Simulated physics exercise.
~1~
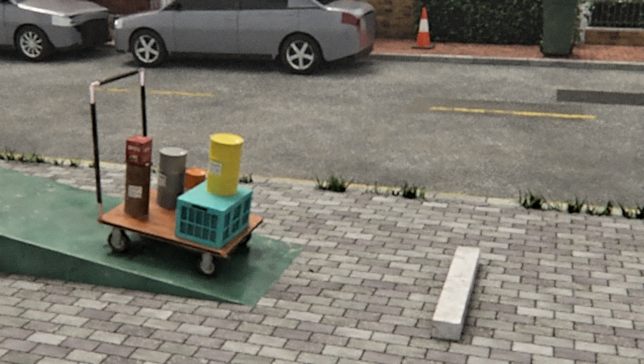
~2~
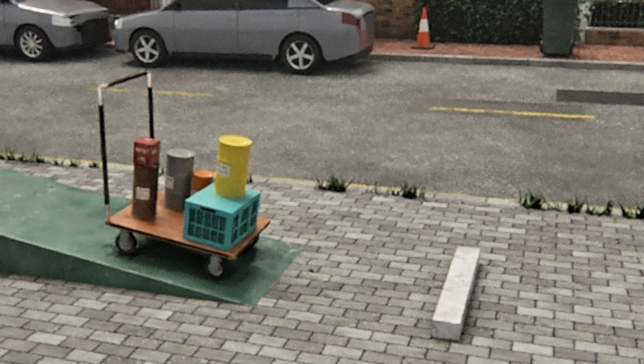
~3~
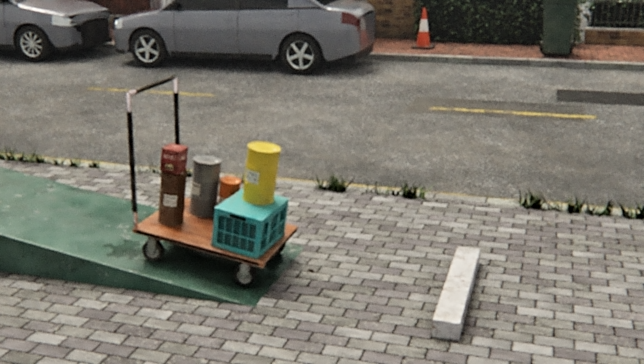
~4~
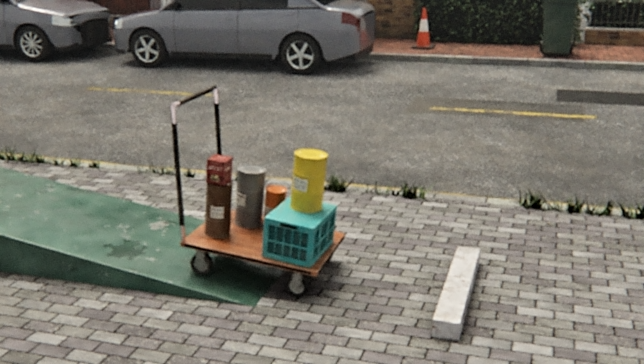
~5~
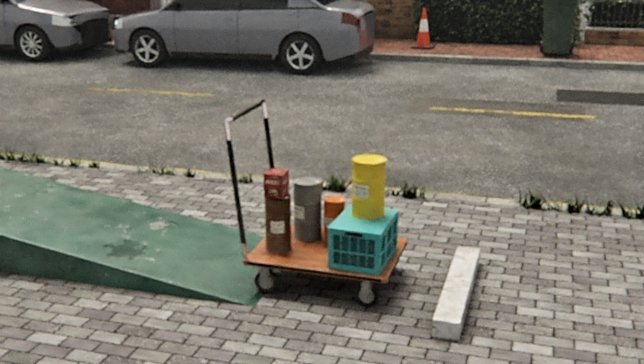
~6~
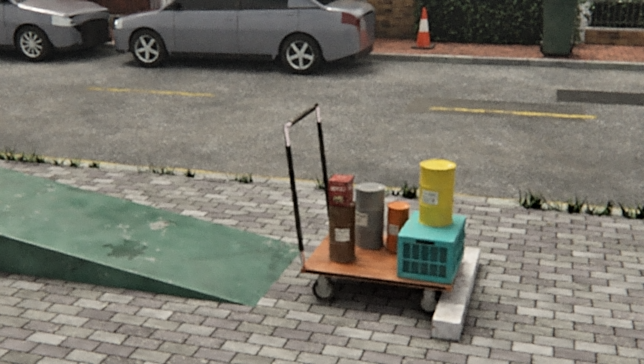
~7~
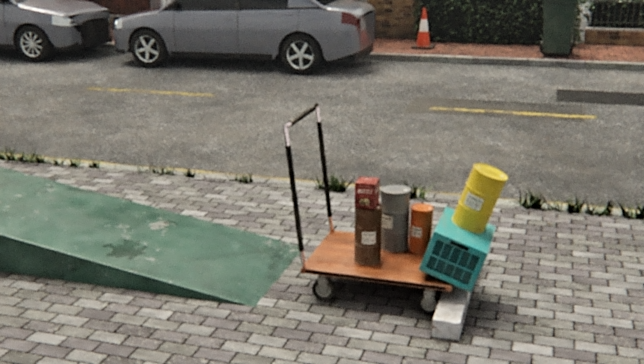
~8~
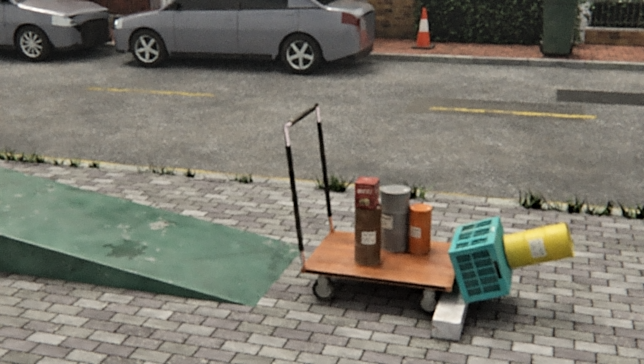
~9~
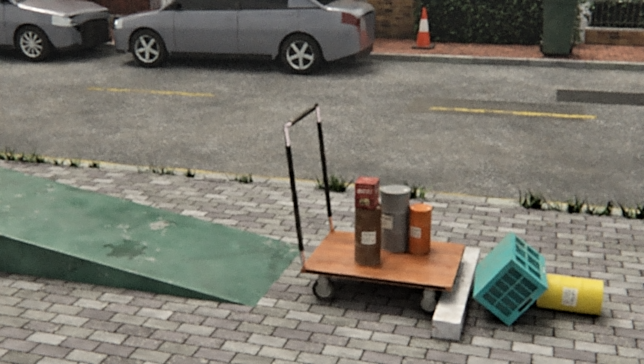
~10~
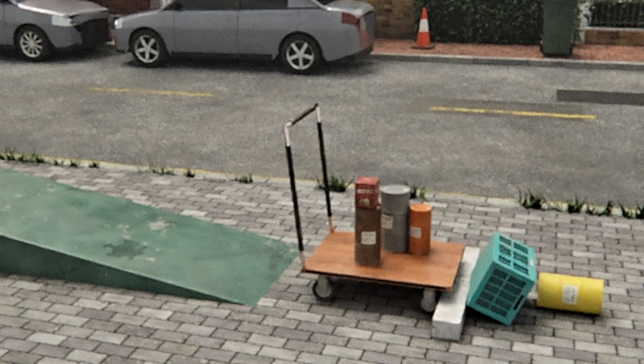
A flat trolley with an orange-brown deck and a tall handle stands on a green ramp at the left of a paved area, seen from a fixed, slightly raised view with parked cars across the road behind. It carries a brown canister topped by a red box, grey and orange canisters, and a turquoise crate with a yellow canister on top. The trolley rolls right, down onto the paving, and stops at a pale kerb. The crate and yellow canister slide forward, tip over the front edge and tumble beyond the kerb. The yellow canister lies on its side by the tilted crate, while the rest stay upright aboard.
